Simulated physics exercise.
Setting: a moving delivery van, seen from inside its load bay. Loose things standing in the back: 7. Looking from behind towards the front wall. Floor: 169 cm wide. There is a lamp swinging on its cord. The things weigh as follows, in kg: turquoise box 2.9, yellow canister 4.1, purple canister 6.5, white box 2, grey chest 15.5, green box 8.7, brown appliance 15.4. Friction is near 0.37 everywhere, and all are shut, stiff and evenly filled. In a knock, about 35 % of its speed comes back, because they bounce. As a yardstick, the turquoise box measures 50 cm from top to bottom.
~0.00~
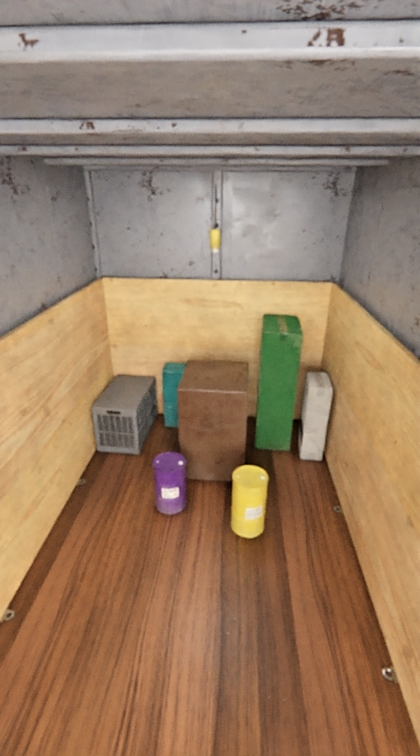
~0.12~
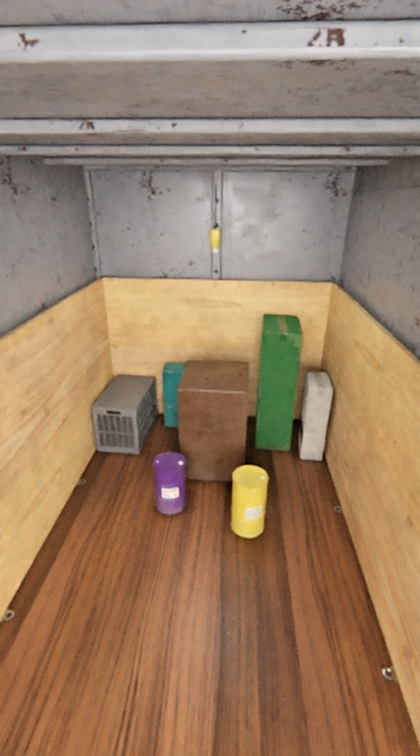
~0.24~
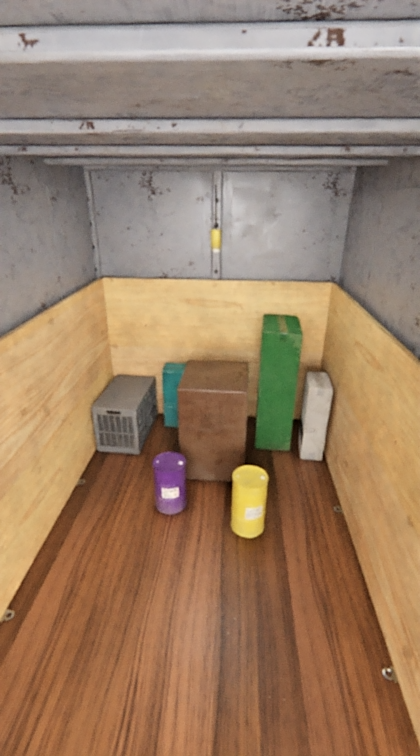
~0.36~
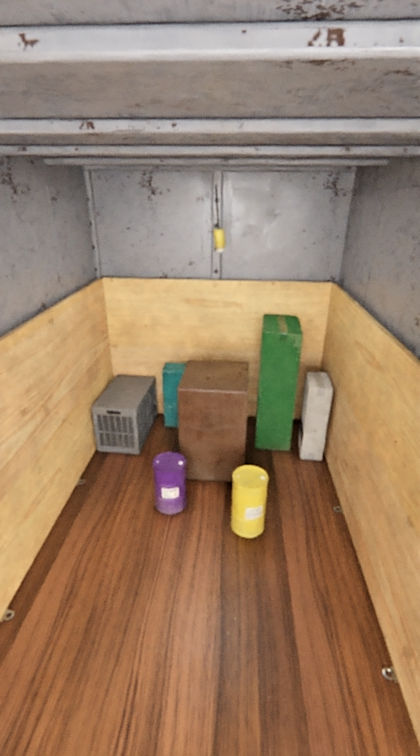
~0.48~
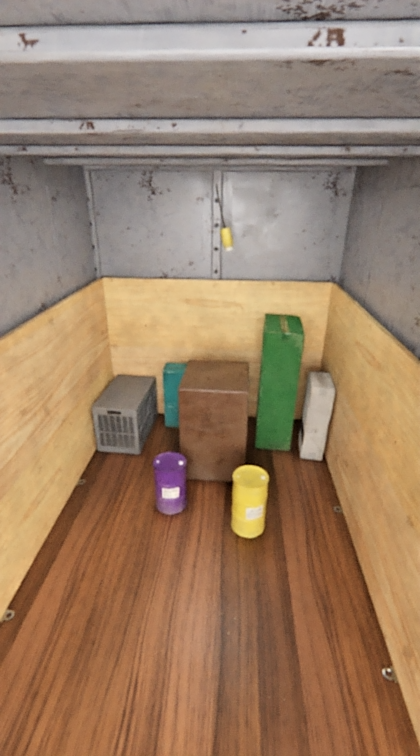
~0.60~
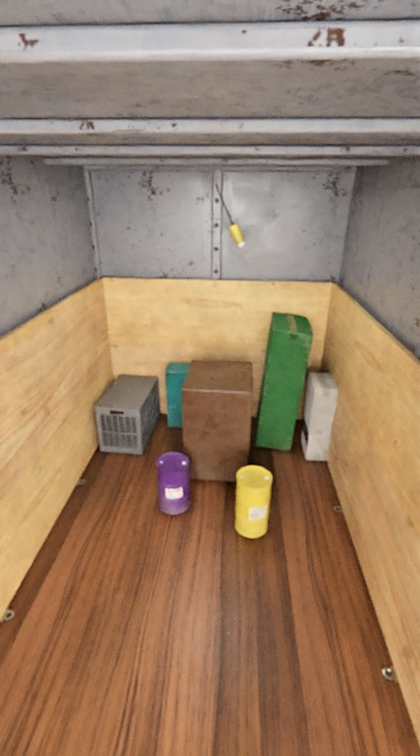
The yellow lamp hung almost still on its cord in the back of a van, then swung out to the right, and the tall green box leaned slightly right as the grey crate shifted a little.
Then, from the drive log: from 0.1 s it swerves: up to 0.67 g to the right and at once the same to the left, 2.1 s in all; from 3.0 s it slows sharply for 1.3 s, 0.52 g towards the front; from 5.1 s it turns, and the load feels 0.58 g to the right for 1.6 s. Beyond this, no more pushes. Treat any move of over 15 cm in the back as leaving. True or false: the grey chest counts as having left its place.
True.
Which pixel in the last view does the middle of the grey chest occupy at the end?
Somewhere around (201, 416).
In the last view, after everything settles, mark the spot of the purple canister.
About (327, 481).
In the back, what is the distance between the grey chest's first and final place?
It ends about 58 centimetres from where it started.
Around 2.00 s, push 0.26 g left; grey chest shifted 10 cm near (141, 413); green box at 20° to upright; white box at 20° to upright.
Around 5.60 s, push 0.58 g right; grey chest shifted 9 cm near (139, 411); white box at 22° to upright; yellow canister shifted 64 cm.
Finally (7.3 s), not toppled but over 15 cm from the start, turquoise box, yellow canister, purple canister, white box, grey chest and brown appliance; the last one still in place (within 15 cm). In the last view, grey chest near (201, 416).
